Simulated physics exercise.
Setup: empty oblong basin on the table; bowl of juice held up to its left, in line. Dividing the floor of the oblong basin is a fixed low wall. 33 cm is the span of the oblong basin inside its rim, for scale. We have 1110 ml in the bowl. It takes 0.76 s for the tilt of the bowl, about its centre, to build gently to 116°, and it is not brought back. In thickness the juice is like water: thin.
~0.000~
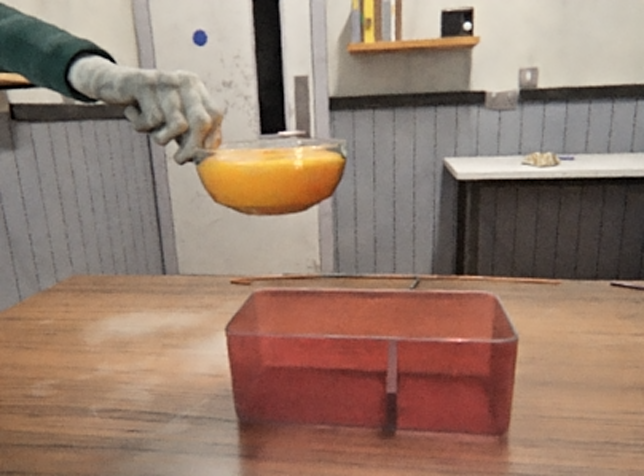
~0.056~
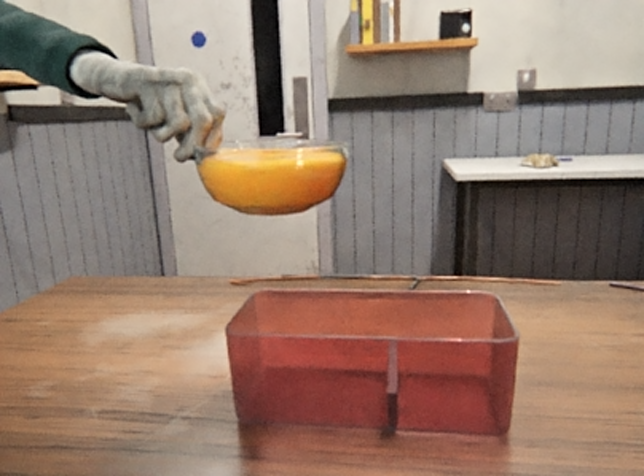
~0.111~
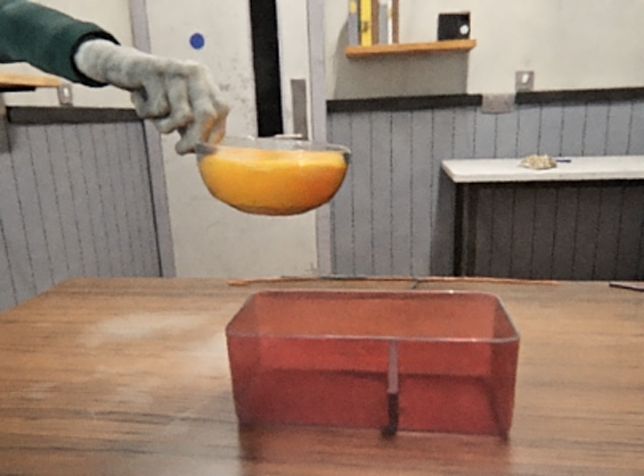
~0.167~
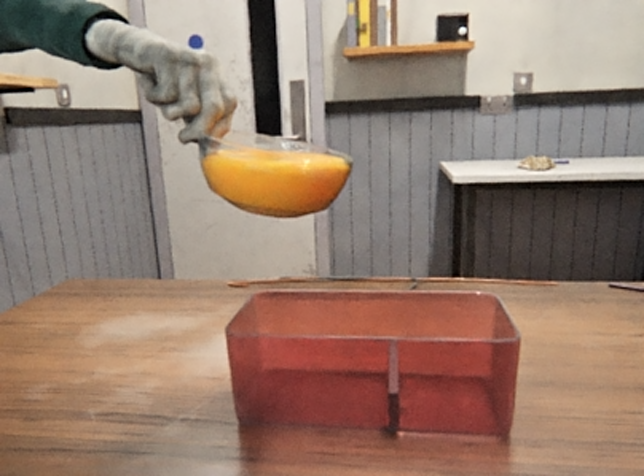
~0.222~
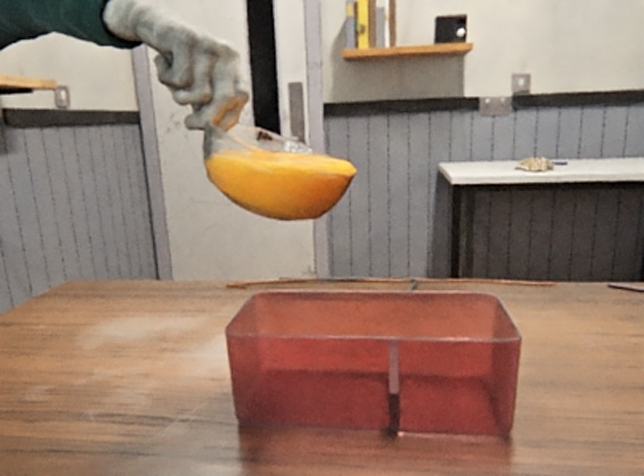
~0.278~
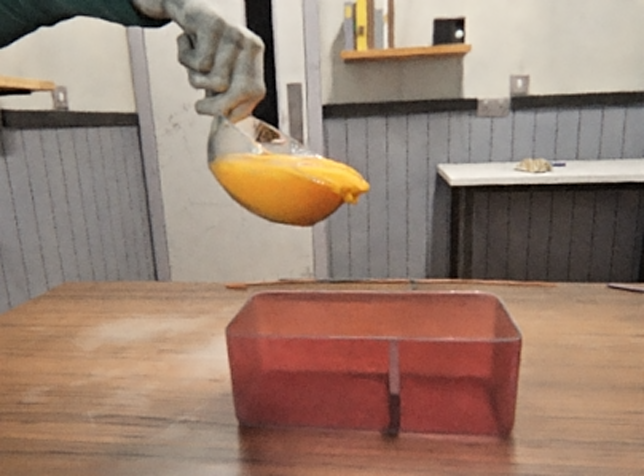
A gloved hand tilts a glass bowl of orange liquid rightward above a red divided basin.
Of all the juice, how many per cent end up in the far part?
Roughly 41 per cent.
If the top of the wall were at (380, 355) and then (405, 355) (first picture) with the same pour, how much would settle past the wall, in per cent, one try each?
One try each: Around 55 percent and then around 30 percent.
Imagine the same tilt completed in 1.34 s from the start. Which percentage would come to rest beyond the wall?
Roughly 65 %.
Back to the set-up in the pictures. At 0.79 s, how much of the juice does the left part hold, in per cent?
Reading: Approx. 42 per cent.
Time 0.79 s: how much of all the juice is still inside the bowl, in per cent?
Around 0 percent of it.
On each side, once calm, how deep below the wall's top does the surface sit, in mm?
Left: Roughly 26 mm; right: Roughly 22 mm.
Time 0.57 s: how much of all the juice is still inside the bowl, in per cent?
8 %.
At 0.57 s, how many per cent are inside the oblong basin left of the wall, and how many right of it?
Some 8 per cent left and 42 right.
After 0.57 s the tilt is 100° and 8 per cent is still to pour, 8 is left of the wall and 42 right of it.
After 0.79 s the tilt is 116° and 0 per cent is still to pour, 42 is left of the wall and 34 right of it.
After 1.01 s the tilt is 116° and 0 per cent is still to pour, 47 is left of the wall and 45 right of it.
After 1.26 s the tilt is 116° and 0 per cent is still to pour, 51 is left of the wall and 41 right of it.
In the end 51 per cent lies left of the wall, 41 right of it and 8 outside.
